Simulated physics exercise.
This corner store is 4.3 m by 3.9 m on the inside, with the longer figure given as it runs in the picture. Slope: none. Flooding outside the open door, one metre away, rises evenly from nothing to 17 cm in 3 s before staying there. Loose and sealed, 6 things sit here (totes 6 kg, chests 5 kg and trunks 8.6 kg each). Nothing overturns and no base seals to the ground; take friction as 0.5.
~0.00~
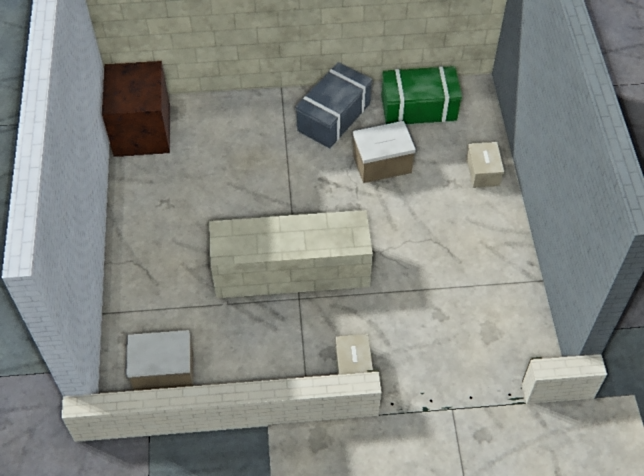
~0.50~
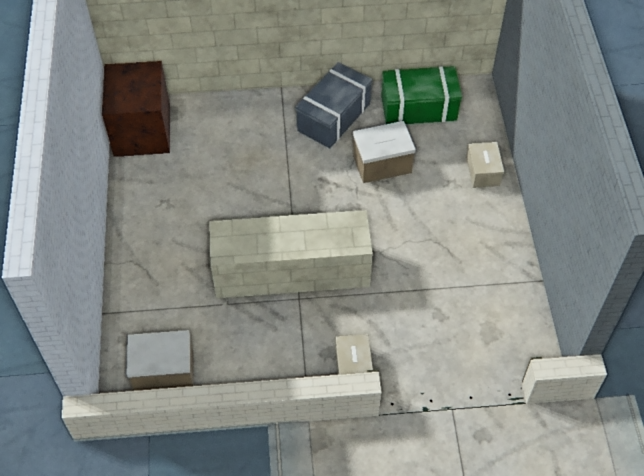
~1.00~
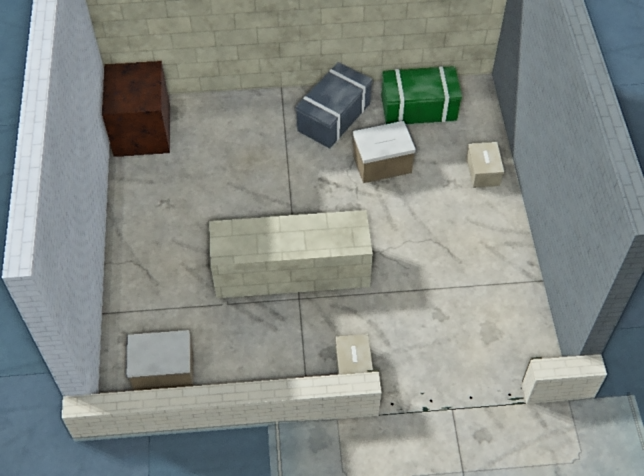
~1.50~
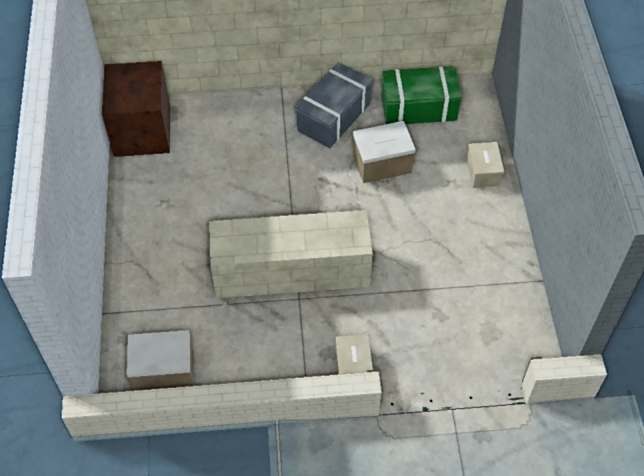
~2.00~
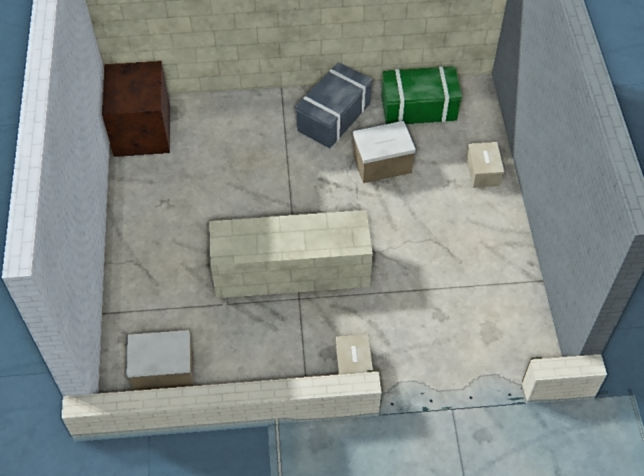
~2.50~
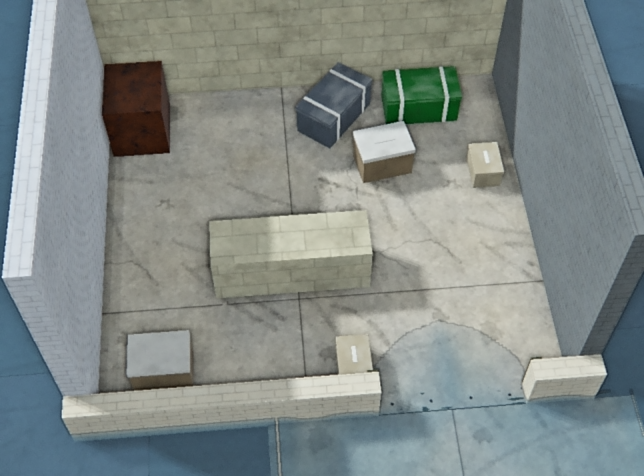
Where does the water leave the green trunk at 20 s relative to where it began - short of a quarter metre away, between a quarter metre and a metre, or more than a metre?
More than a metre away.
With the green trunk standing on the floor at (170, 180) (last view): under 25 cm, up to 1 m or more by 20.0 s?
Result: It drifts a great deal.
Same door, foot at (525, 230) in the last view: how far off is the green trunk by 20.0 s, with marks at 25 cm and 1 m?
The green trunk ends up a little way over.
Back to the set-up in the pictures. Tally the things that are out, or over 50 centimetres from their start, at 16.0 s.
Tally: 5.
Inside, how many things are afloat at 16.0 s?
Count: 6.
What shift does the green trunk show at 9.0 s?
I'd put it at around 150 cm.
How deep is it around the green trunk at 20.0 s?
Depth approx. 9 cm.
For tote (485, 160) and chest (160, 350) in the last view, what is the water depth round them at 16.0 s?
About 15 and 11 cm.
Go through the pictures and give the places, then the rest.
In the first frame, the green trunk at (422, 84) rests on the ground; 0.0 m2 under water; 0 of 6 have shifted.
In the second frame, the green trunk at (422, 84), on the bottom; water covers 0.0 m2; 0 of 6 have shifted.
In the third frame, the green trunk at (422, 84), on the bottom; water covers 0.0 m2; 0 of 6 have shifted.
In the fourth frame, the green trunk at (422, 84) rests on the ground; 0.0 m2 under water; 0 of 6 have shifted.
In the fifth frame, the green trunk at (422, 84) rests on the ground; water covers 0.0 m2; 0 of 6 have shifted.
In the sixth frame, the green trunk at (422, 84), on the bottom; 0.7 m2 under water; 0 of 6 have shifted.
After 4.0 s the green trunk is near (422, 84), 0.0 m from its start, aground; 0 afloat.
After 9.0 s the green trunk is near (278, 95), 1.6 m from its start, afloat; 5 afloat.
After 16.0 s the green trunk is near (321, 174), 1.7 m from its start, afloat; 6 afloat.
After 20.0 s the green trunk is near (339, 182), 1.7 m from its start, afloat; 6 afloat.
